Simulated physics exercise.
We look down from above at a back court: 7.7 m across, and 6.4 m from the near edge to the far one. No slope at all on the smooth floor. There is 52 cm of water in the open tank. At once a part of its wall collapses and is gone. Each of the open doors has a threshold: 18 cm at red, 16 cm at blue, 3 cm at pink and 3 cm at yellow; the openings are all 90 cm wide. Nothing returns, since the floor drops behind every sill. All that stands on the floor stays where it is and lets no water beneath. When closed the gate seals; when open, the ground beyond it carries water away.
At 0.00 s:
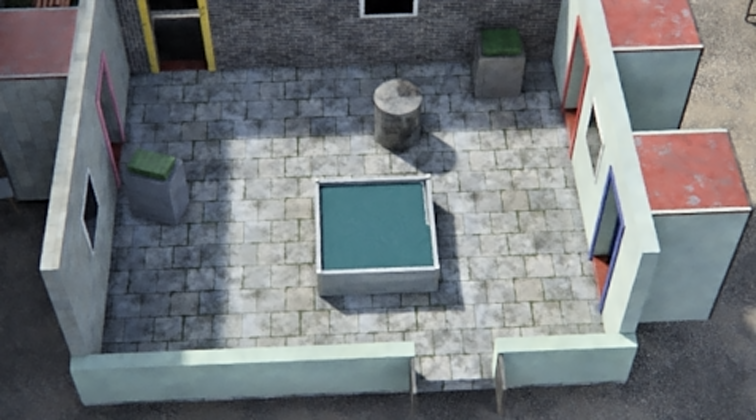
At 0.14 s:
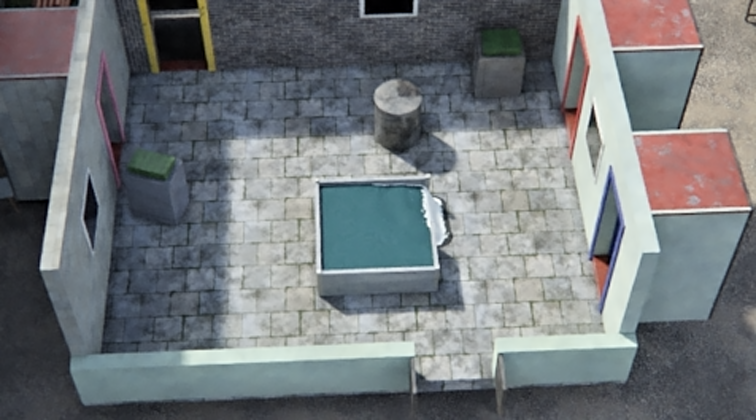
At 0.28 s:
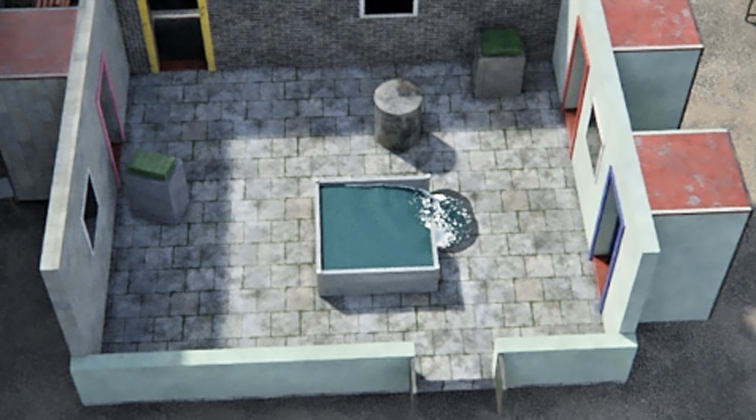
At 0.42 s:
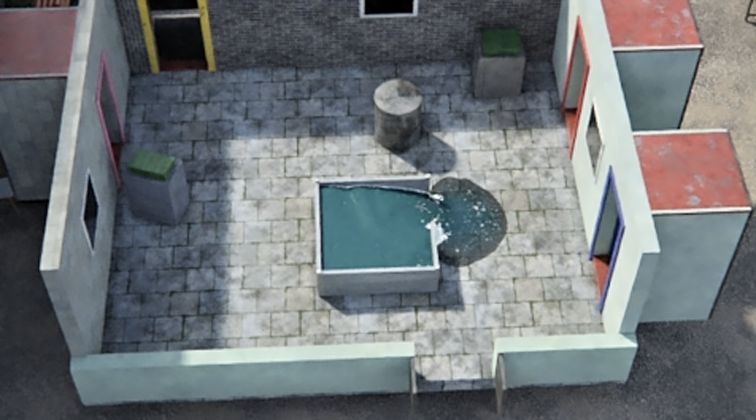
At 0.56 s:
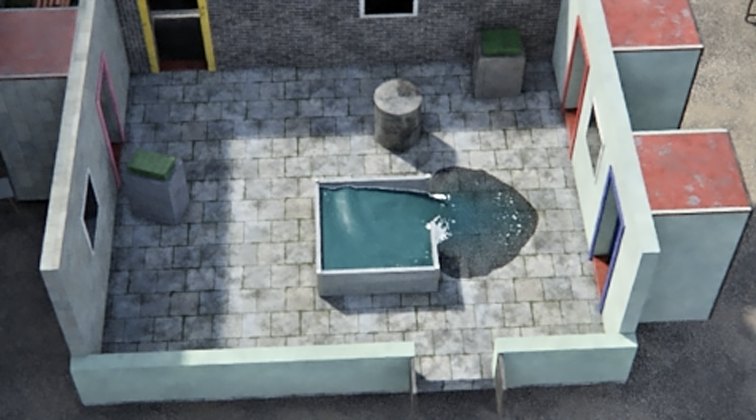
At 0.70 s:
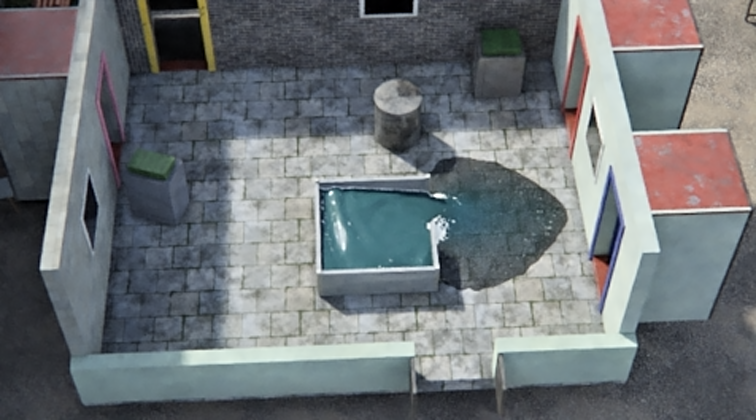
Water pouring through a gap in the right side of an open tank, spreading rightward across a paved walled court.
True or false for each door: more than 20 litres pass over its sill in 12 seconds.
Per door: The red door: False; the blue door: False; the pink door: False; the yellow door: False.
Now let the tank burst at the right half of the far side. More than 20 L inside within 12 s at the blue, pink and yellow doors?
Door blue stays within, door pink goes beyond, door yellow goes beyond.
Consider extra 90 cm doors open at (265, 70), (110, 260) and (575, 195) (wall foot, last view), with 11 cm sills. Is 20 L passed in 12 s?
First doorway falls short, second falls short, third gets there.
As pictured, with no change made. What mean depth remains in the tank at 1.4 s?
Roughly 37 centimetres.
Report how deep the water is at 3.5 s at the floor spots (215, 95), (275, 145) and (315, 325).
Depths in turn: Roughly 0, 0 and 0 centimetres.
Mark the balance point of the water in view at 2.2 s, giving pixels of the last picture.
Centre: Approx. (436, 229) px.
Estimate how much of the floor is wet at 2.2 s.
Close to 20 in a hundred.
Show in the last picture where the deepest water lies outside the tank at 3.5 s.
Location: Approx. (546, 62).
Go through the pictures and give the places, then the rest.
The open tank at (375, 226) is whole and still, 52 cm deep, in the first frame.
Water pours out at (427, 215) and has run 0.5 m, to (435, 200); typically 9 cm deep outside, 52 cm at the open tank's back, in the second frame.
Water pours out at (427, 216) and has run 0.8 m, to (464, 202); typically 8 cm deep outside, 52 cm at the open tank's back, in the third frame.
The front is at (501, 229), 1.2 m from the gap at (427, 217); 1.5 m2 of floor is under water; 52 cm left at the back of the open tank, in the fourth frame.
The front is at (531, 214), 1.7 m from the gap at (427, 216); 2.3 m2 of floor is under water; 52 cm left at the back of the open tank, in the fifth frame.
The front is at (560, 210), 2.2 m from the gap at (427, 216); 3.4 m2 of floor is under water; 46 cm left at the back of the open tank, in the sixth frame.
After 1.4 s water covers 15 % of the floor and is deepest (30 cm) near (433, 214); red door not reached, blue door 5 cm at the sill, 0 L in, pink door not reached, yellow door not reached.
After 2.2 s water covers 20 % of the floor and is deepest (24 cm) near (433, 214); red door 16 cm at the sill, 0 L in, blue door 14 cm at the sill, 0 L in, pink door not reached, yellow door not reached.
After 3.5 s water covers 25 % of the floor and is deepest (25 cm) near (546, 62); red door 10 cm at the sill, 0 L in, blue door 10 cm at the sill, 0 L in, pink door not reached, yellow door not reached.
After 7.0 s water covers 60 % of the floor and is deepest (11 cm) near (532, 91); red door 10 cm at the sill, 0 L in, blue door 6 cm at the sill, 0 L in, pink door not reached, yellow door not reached.
After 12.0 s water covers 90 % of the floor and is deepest (6 cm) near (579, 360); red door 6 cm at the sill, 0 L in, blue door 4 cm at the sill, 0 L in, pink door 4 cm at the sill, 0 L in, yellow door 3 cm at the sill, 0 L in.
